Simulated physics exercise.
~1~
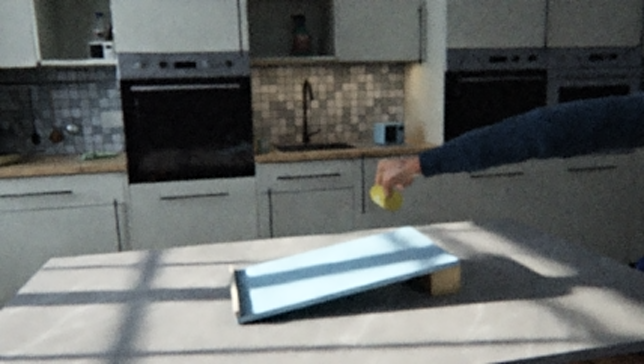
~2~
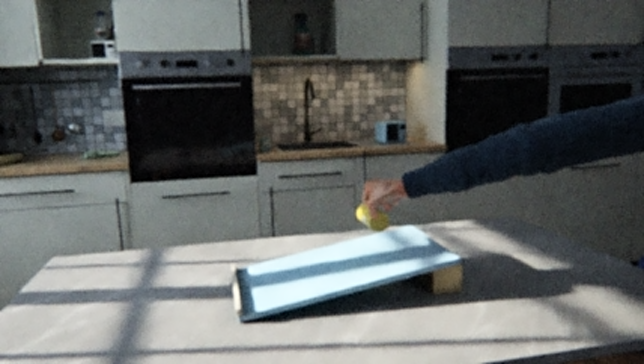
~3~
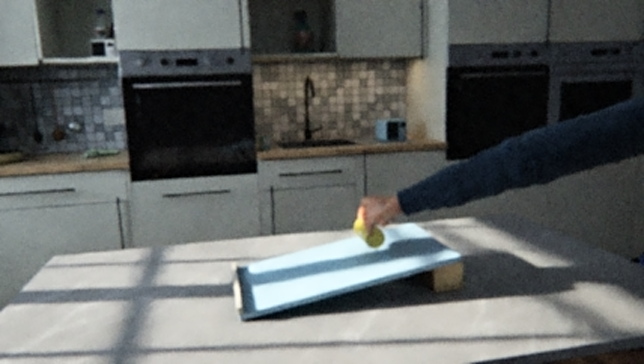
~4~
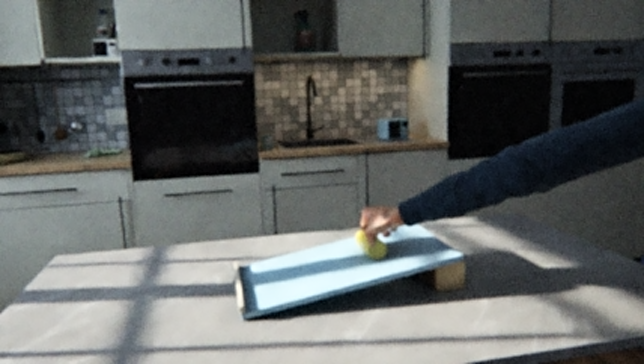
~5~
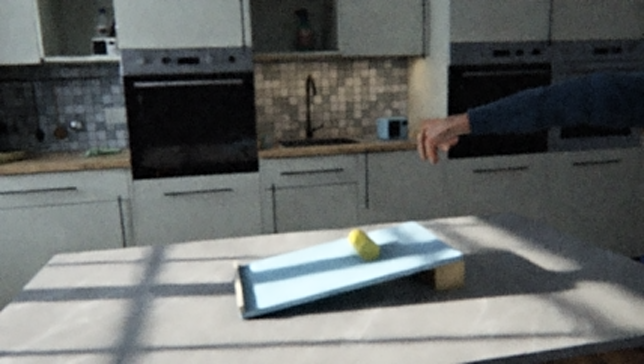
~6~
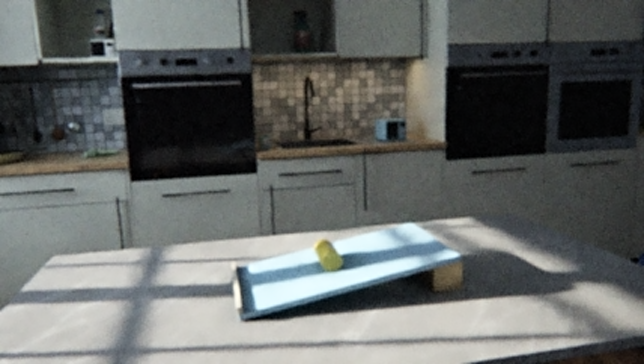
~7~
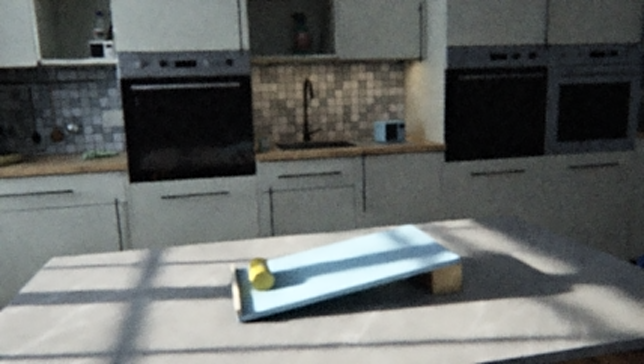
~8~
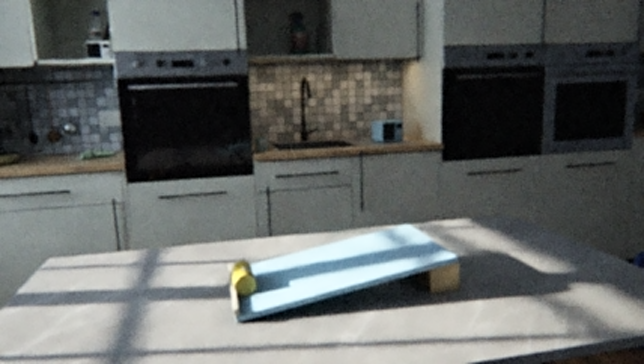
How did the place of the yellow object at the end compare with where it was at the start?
At the start it was held in a hand above the raised right part of the board, and by the end it was lying at the low left end of the board.
